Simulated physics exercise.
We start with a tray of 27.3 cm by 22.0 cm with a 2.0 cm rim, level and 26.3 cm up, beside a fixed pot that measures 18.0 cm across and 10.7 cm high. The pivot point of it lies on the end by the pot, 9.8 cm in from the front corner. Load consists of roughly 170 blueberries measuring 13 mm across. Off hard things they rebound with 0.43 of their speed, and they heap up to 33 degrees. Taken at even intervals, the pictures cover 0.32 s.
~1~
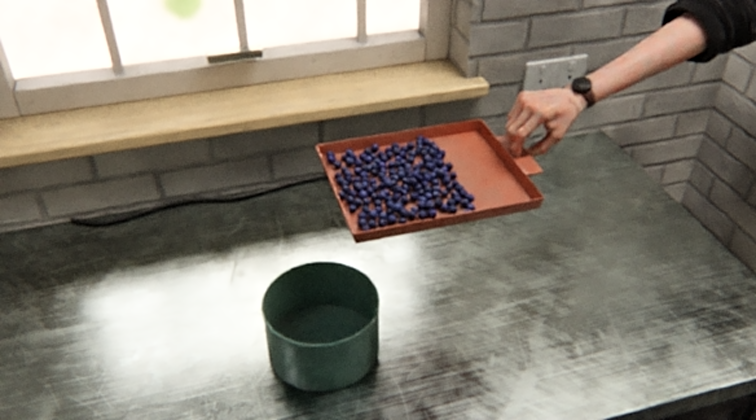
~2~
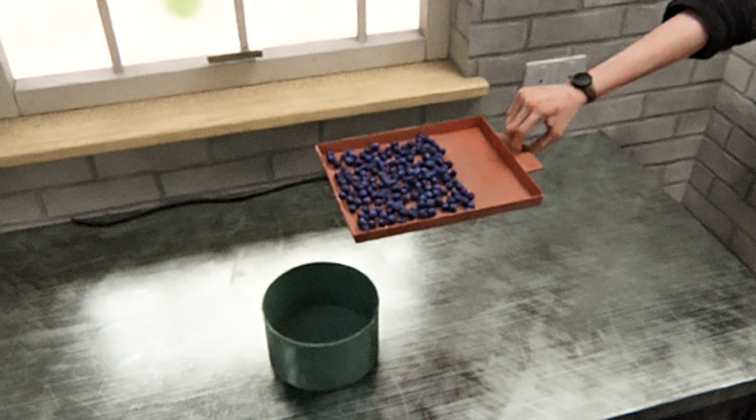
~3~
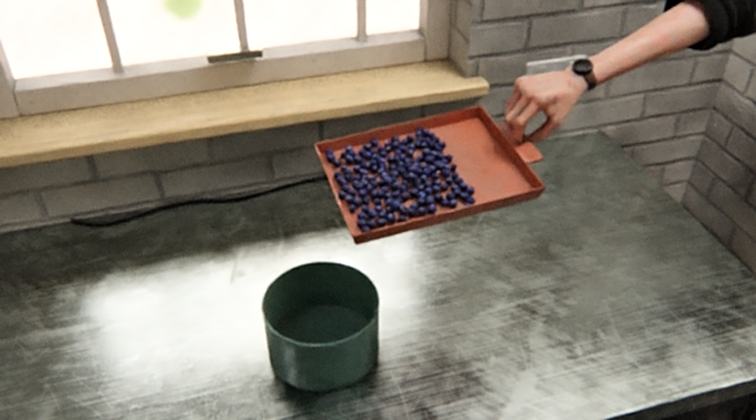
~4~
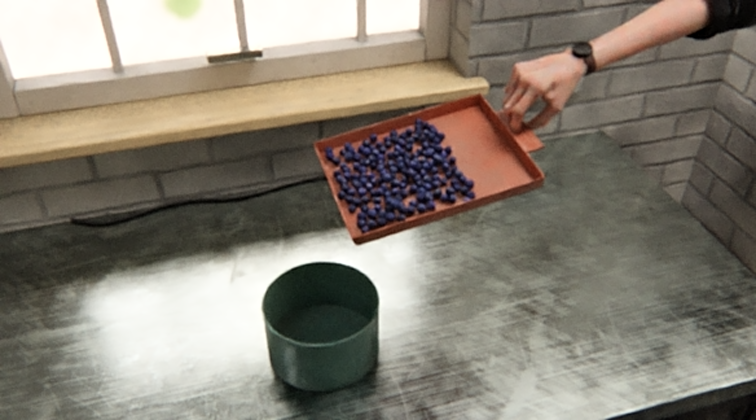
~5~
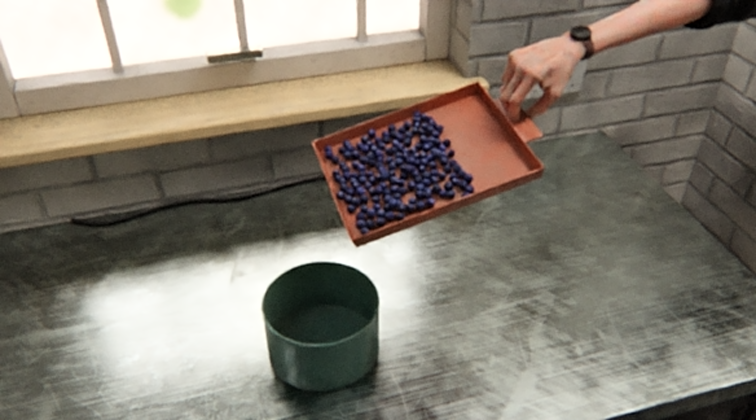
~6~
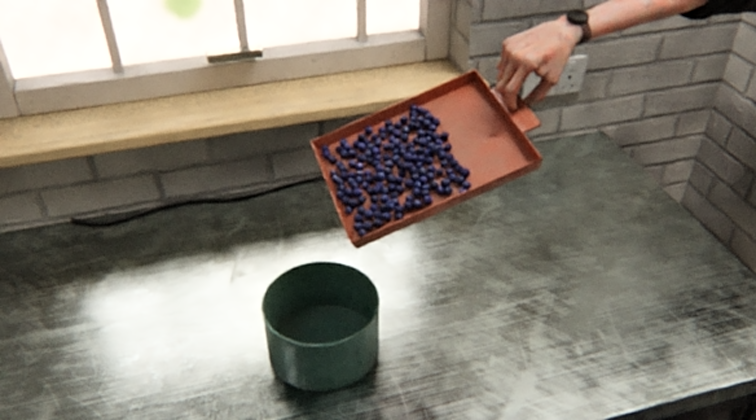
The video shows a hand wearing a dark watch holding a reddish tray of blueberries above a gray counter near a green pot, then gradually raising the tray's right side so it slants down toward the left, berries staying bunched together.
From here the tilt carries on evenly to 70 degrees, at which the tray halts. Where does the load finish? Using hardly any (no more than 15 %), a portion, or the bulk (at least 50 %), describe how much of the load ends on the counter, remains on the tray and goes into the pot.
Counter: Hardly any, tray: The bulk, pot: Hardly any.
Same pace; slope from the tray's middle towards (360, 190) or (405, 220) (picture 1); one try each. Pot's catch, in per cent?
First try: Around 0 percent; second try: Around 0 percent.
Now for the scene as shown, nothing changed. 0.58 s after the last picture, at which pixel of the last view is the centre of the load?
(357, 165), roughly.
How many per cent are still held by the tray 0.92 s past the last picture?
Estimate: Near 100 in a hundred.
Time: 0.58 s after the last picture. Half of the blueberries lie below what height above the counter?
Around 32 cm up.
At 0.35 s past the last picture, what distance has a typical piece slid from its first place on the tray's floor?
Around 3 centimetres.
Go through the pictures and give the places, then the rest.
In the first frame, tray tilt 0 degrees, front corners at (356, 232) and (541, 197); middle of the pieces at (406, 181); pot at (320, 300).
In the second frame, tray tilt 1 degrees, front corners at (355, 232) and (541, 194); middle of the pieces at (406, 180).
In the third frame, tray tilt 5 degrees, front corners at (355, 234) and (542, 186), lowest corner left front; middle of the pieces at (405, 177).
In the fourth frame, tray tilt 10 degrees, front corners at (354, 236) and (541, 176), lowest corner left front; middle of the pieces at (405, 172).
In the fifth frame, tray tilt 14 degrees, front corners at (353, 238) and (540, 167), lowest corner left front; middle of the pieces at (403, 168).
In the sixth frame, tray tilt 19 degrees, front corners at (353, 239) and (538, 158), lowest corner left front; middle of the pieces at (400, 166); pot at (320, 300).
Then, 0.35 s after the last picture, tilt 44 degrees; the tray holds 100 %, the pot 0 %.
Then, 0.58 s after the last picture, tilt 61 degrees; the tray holds 100 %, the pot 0 %.
Then, 0.92 s after the last picture, tilt 70 degrees; the tray holds 100 %, the pot 0 %.
In the end, counter 0 %, tray 95 %, pot 5 %.
